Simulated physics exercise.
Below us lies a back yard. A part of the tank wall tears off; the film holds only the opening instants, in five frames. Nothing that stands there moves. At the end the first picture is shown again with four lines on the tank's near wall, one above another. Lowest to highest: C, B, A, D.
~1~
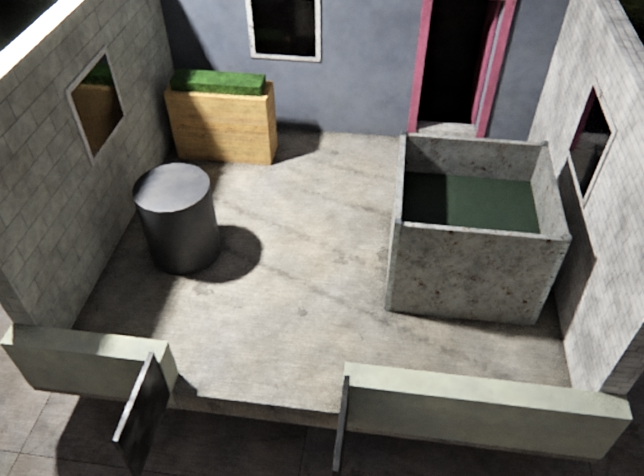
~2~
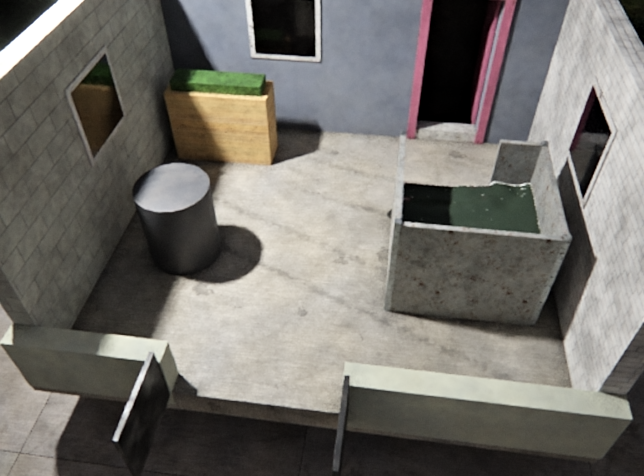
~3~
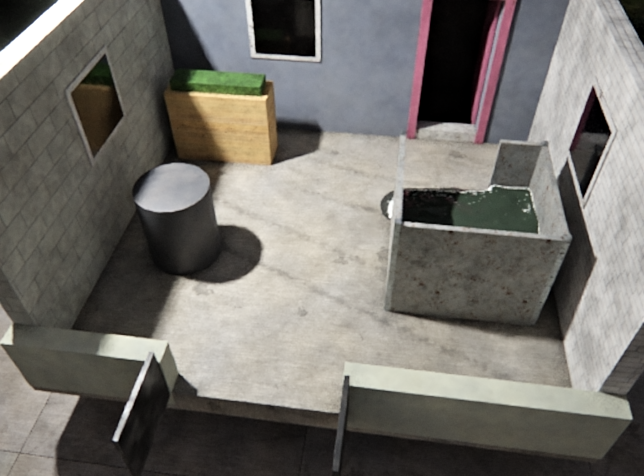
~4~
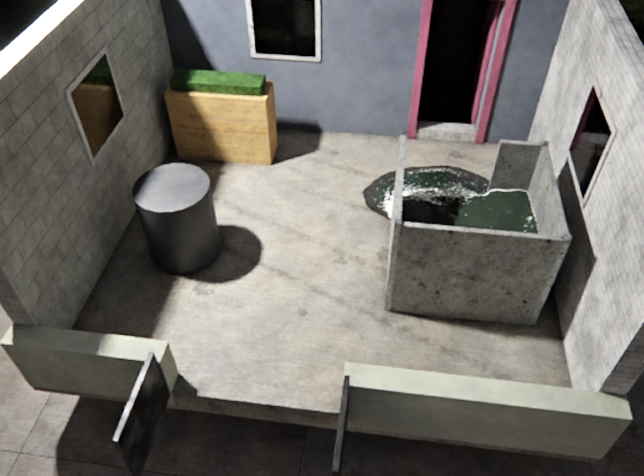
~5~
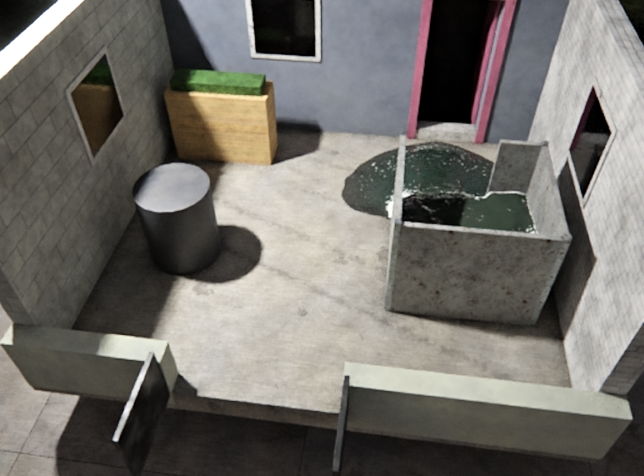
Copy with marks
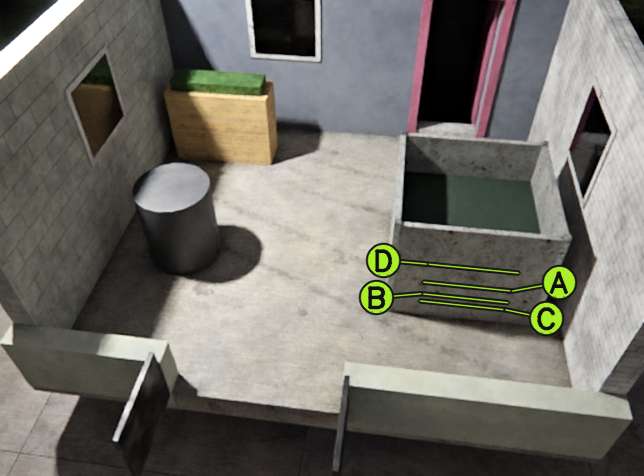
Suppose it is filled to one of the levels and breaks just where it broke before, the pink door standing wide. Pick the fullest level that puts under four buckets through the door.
B.
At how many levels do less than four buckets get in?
Two.
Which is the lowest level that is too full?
Here it is level A.
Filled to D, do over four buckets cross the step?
Yes, it does.
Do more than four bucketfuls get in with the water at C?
No.
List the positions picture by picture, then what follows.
In the first frame, water in the tank at rest, its middle at (468, 217); foot of the pink doorway at (444, 140); open gate at (255, 348).
In the second frame, water covers 1 % of the ground, its front hidden from here.
In the third frame, water covers 4 % of the ground, its front hidden from here.
In the fourth frame, front seen at (370, 195), 8 % of the ground wet.
In the fifth frame, front seen at (365, 167), 16 % of the ground wet.
On the marked copy, A at (467, 286); B at (464, 298); C at (462, 305); D at (472, 268); from the bottom up C, B, A, D.
For level A, about 9 bucketfuls get in.
For level B, a bucket or two gets in.
For level C, nothing gets over.
For level D, dozens of bucketfuls pour in.
